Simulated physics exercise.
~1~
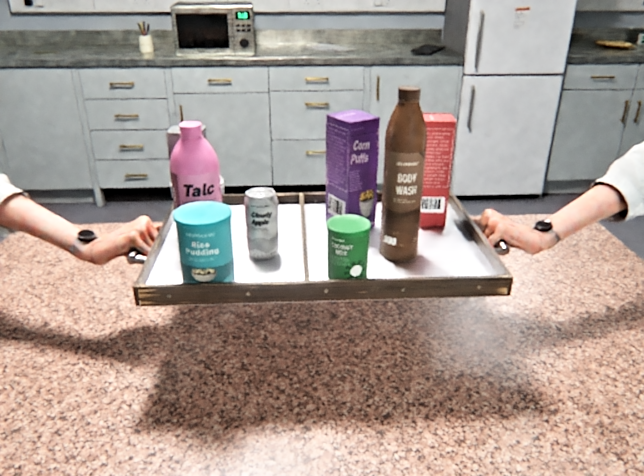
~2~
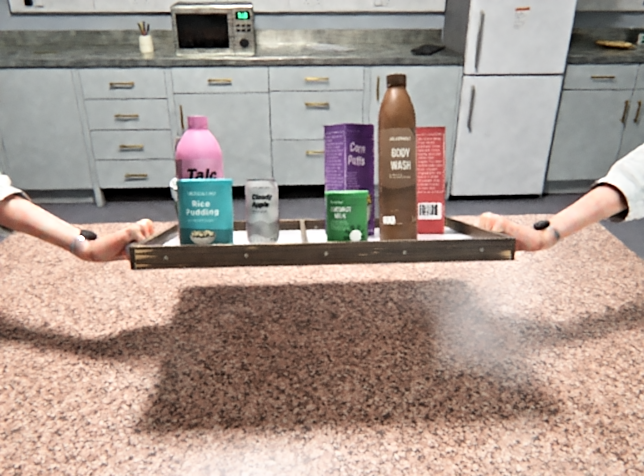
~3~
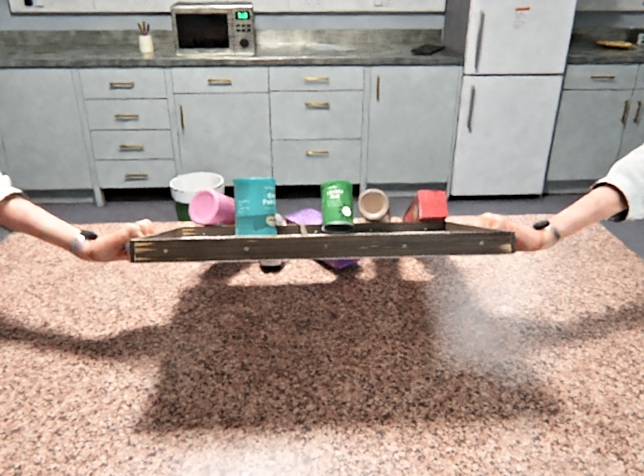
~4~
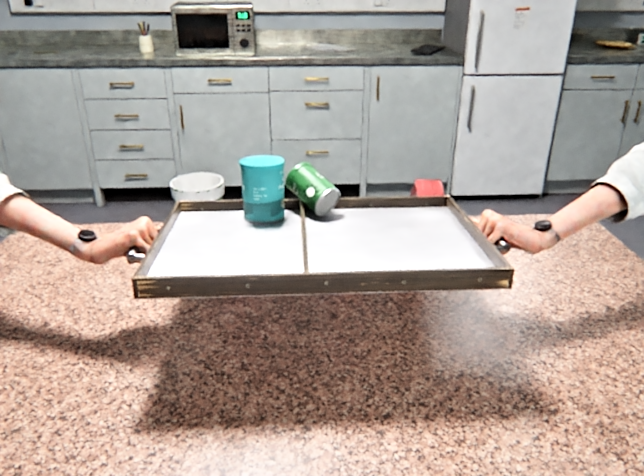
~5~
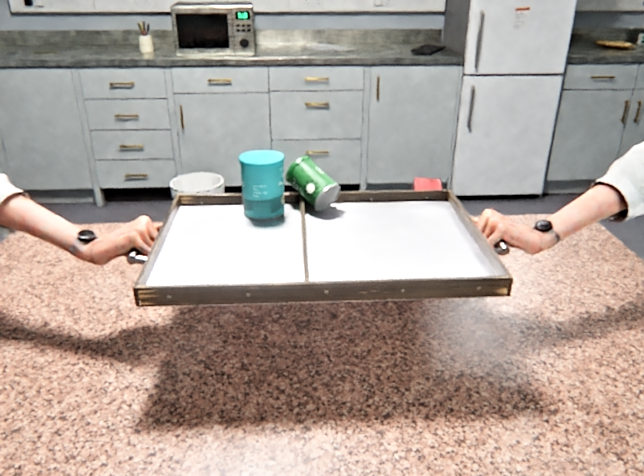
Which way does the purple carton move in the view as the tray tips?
The purple carton moves down, dropping low behind the far edge of the tray.
